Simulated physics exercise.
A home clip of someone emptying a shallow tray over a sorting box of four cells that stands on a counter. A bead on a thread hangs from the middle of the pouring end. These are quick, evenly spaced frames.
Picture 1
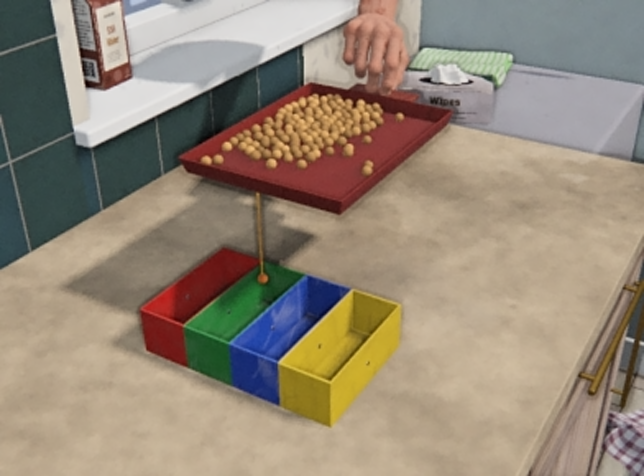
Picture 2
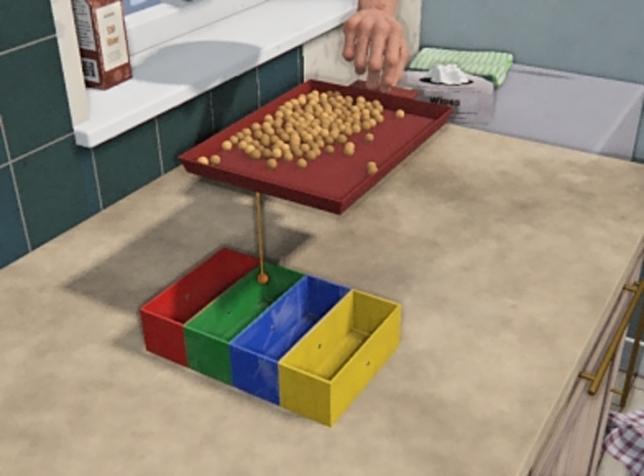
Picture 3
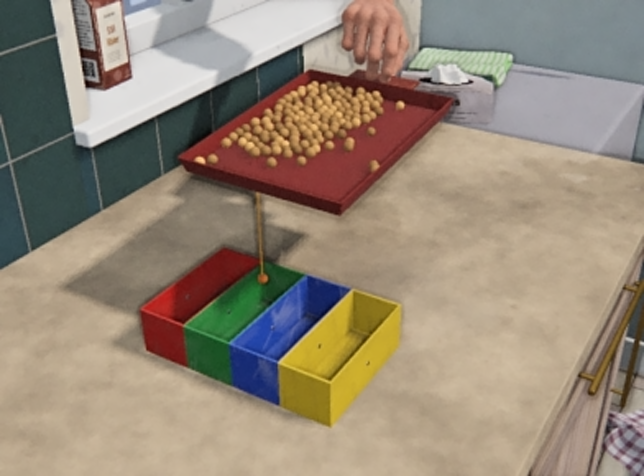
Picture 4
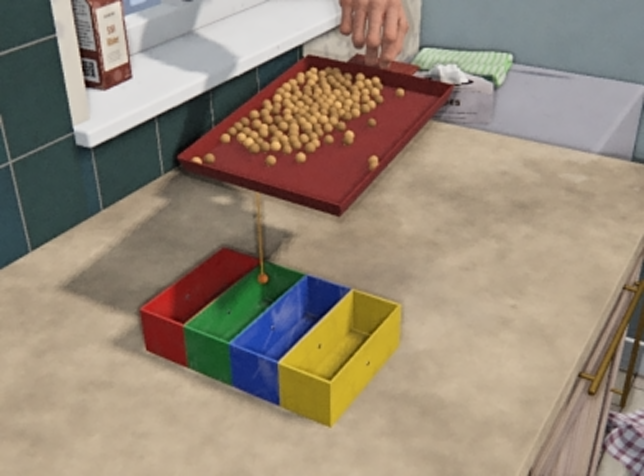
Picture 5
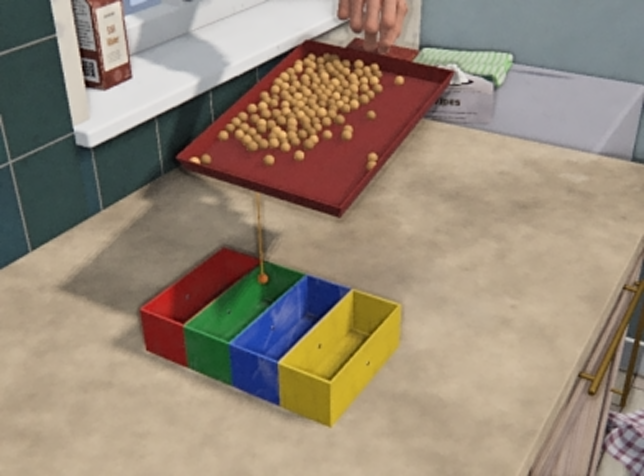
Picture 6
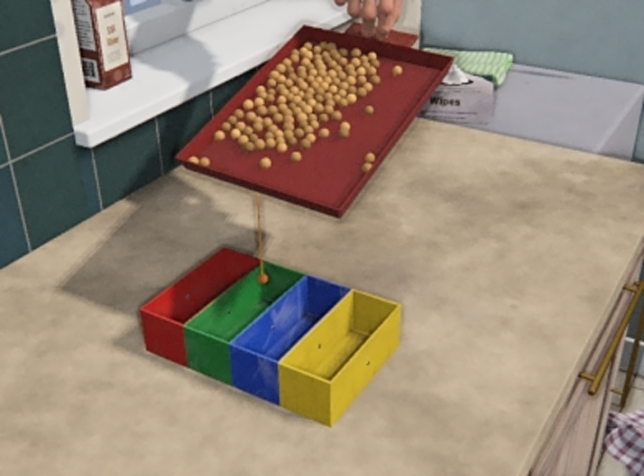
In this clip, a hand raises the far end of a shallow red tray above a box with red, green, blue and yellow cells, tilting it progressively while the round beads on it begin to shift.
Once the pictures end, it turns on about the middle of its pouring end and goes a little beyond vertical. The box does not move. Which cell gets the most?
Fullest: The blue cell.
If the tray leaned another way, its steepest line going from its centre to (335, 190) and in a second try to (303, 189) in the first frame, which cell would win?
The first try: Yellow. The second: The yellow one.
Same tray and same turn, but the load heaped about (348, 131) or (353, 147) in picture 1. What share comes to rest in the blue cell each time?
In turn 40 and 30 in a hundred.
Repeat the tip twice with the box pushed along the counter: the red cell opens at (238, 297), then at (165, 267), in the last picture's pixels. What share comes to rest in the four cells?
About 90 and 60 per cent.
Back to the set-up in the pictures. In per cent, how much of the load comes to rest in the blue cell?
Near 40 %.
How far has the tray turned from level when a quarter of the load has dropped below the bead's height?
At about 70°.
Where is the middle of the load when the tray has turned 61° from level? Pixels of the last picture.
Around (281, 198).
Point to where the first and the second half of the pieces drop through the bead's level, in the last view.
First near (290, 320), later near (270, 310).
Shortly afterwards, tray tipped steeply; near two thirds on the tray; a little in the blue cell; a little in the yellow cell; only a few in the green cell; only a few in the red cell; near a quarter falling or outside the box.
Next, tray tipped right over; only a few on the tray; near a third in the blue cell; near a quarter in the yellow cell; a little in the green cell; a little in the red cell; near a quarter falling or outside the box.
Some moments later, tray tipped past a quarter turn; near a third in the blue cell; near a quarter in the yellow cell; near a quarter in the green cell; a little in the red cell; near a quarter falling or outside the box.
In the end, tray tipped past a quarter turn; near a third in the blue cell; near a quarter in the yellow cell; near a quarter in the green cell; a little in the red cell; near a quarter outside the box.
